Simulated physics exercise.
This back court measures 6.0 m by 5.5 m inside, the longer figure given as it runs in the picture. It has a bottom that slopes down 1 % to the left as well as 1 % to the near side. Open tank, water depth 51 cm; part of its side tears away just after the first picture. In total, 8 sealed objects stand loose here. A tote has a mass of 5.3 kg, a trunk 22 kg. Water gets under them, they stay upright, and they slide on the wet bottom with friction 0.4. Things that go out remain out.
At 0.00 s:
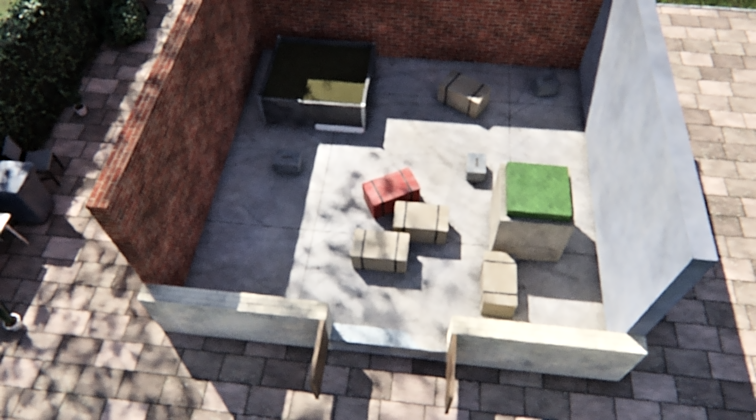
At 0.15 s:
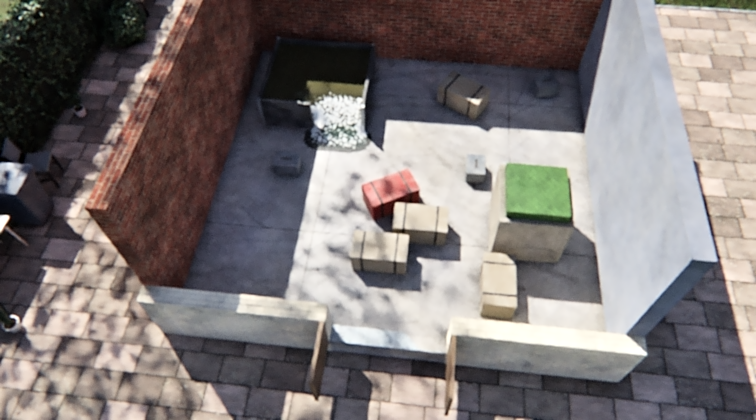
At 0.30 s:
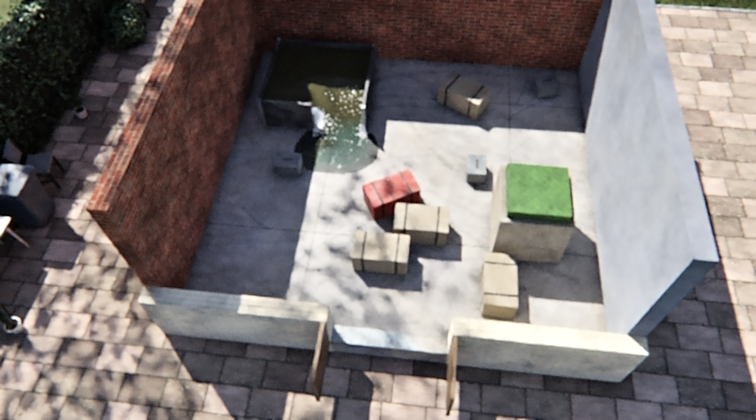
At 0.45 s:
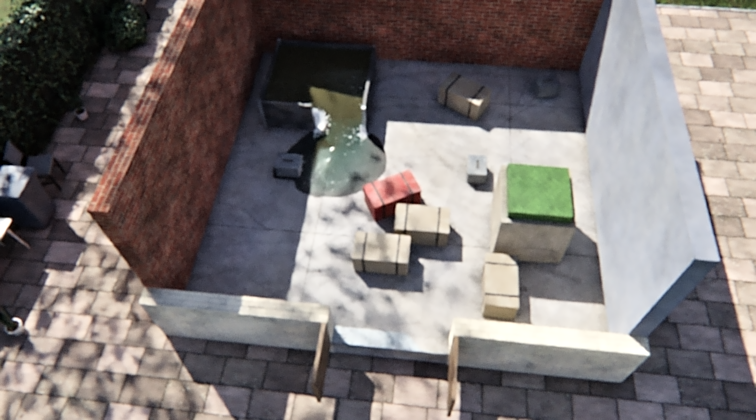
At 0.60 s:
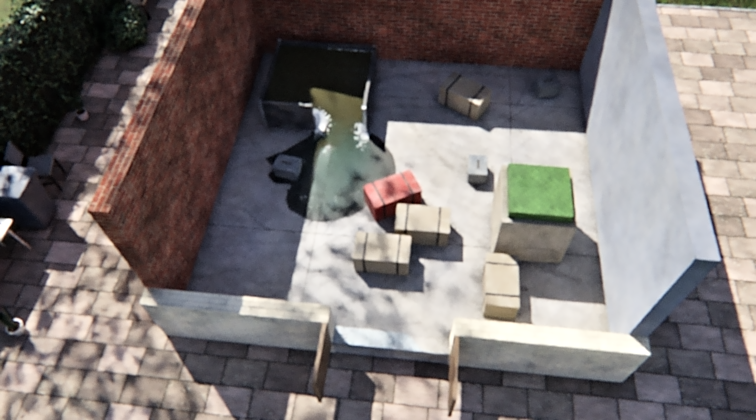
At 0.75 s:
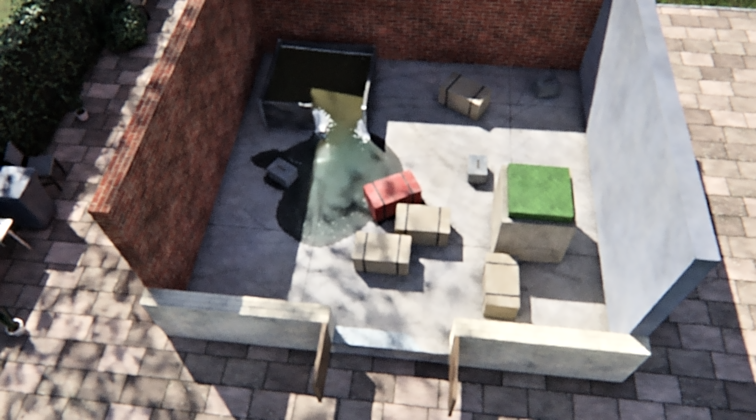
The clip opens on a walled court with a dark water tank at the back left, a red trunk, tan boxes and small grey blocks. Water bursts from the tank's near side and spreads toward the viewer and left, reaching the red trunk, while the left grey block shifts slightly.
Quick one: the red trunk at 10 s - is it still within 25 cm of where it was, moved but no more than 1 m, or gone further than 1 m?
I'm guessing it covers a long distance.
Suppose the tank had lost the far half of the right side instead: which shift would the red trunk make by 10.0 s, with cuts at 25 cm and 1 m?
I'd say the red trunk is shoved partway.
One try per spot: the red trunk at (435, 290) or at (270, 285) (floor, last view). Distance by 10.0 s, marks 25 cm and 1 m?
Moved partway; swept far.
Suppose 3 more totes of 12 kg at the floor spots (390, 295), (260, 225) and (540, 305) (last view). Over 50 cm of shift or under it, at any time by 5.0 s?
One by one: Beyond the mark, beyond the mark, below the mark.
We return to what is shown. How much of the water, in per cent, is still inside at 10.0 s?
Close to 66 in a hundred parts remain.
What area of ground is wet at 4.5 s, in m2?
Some 20 m2.
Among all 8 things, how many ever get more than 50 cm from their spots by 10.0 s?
4 in all.
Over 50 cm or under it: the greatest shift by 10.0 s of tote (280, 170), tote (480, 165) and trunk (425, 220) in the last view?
Beyond the limit, then within the limit, then beyond the limit.
After 2.0 s the red trunk is near (403, 224), 0.7 m from its start, afloat; 0 of 8 are out; 1 afloat.
After 4.5 s the red trunk has gone out; 2 of 8 are out; 1 afloat.
After 7.0 s the red trunk has gone out; 2 of 8 are out; 0 afloat.
After 10.0 s the red trunk has gone out; 2 of 8 are out; 1 afloat.
